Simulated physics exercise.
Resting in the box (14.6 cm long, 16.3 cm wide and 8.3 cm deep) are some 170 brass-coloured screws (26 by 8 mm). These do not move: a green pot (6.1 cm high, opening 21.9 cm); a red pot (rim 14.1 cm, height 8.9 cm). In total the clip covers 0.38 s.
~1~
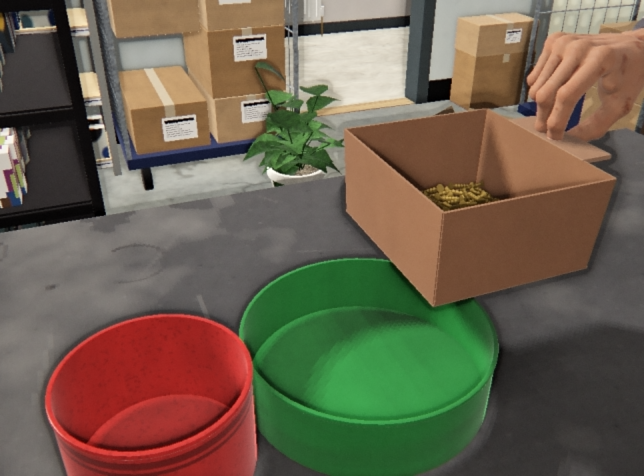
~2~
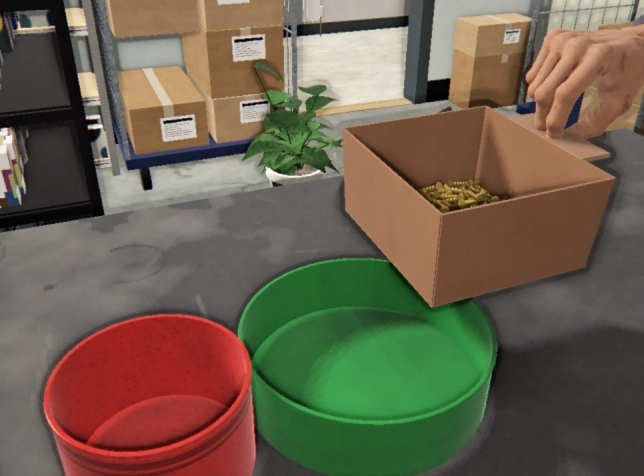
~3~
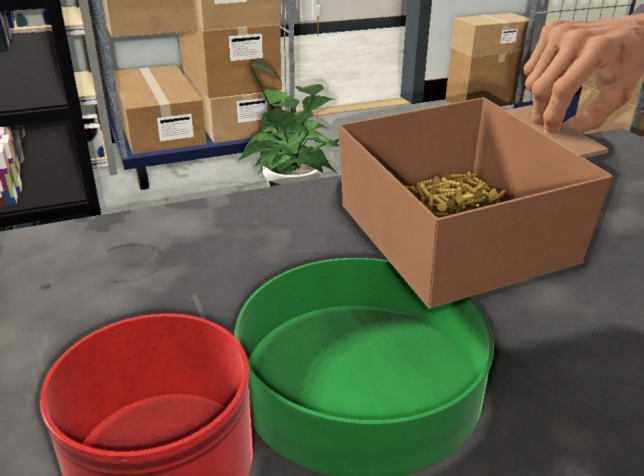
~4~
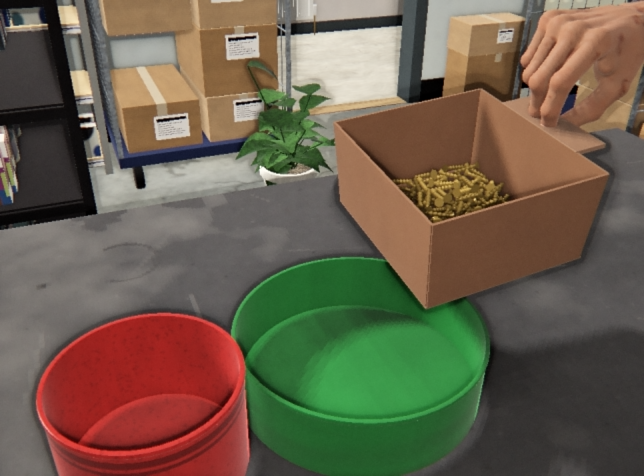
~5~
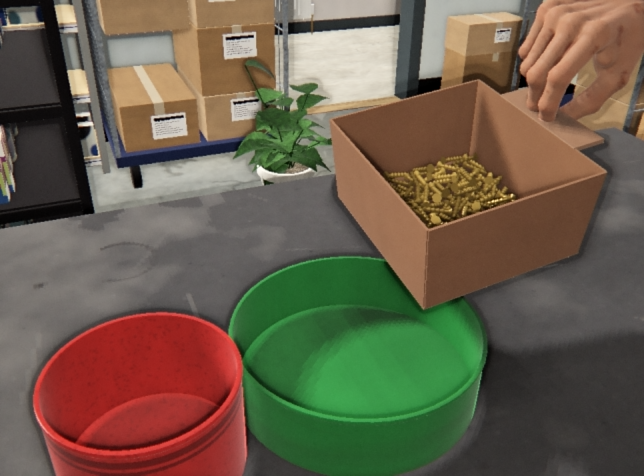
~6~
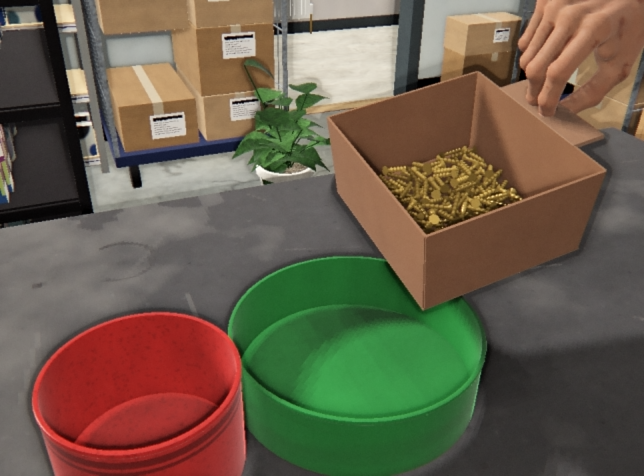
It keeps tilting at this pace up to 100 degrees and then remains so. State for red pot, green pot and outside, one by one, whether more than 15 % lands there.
Red pot: It does not; green pot: It does; outside everything: It does not.
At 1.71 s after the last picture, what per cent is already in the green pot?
It'd be close to 0 per cent by then.
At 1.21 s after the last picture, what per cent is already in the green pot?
Roughly 0 percent of the load.
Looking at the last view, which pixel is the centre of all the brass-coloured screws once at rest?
Look around (424, 293).
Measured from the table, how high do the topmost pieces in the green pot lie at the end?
I'd put it near 2.5 cm.
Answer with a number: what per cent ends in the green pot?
Close to 40 in a hundred, I'd say.
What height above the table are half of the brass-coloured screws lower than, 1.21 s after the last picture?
Estimated height: About 16 cm.
Then, 0.66 s after the last picture, tilt 43 degrees; box 100 %; middle of all pieces near (448, 203).
Then, 1.21 s after the last picture, tilt 66 degrees; box 100 %; middle of all pieces near (441, 225).
Then, 1.71 s after the last picture, tilt 88 degrees; box 100 %; middle of all pieces near (437, 241).
Then, 2.19 s after the last picture, tilt 100 degrees; green pot 25 %, box 75 %; middle of all pieces near (423, 305).
In the end, outside 0 %, green pot 40 %, box 60 %, red pot 0 %.
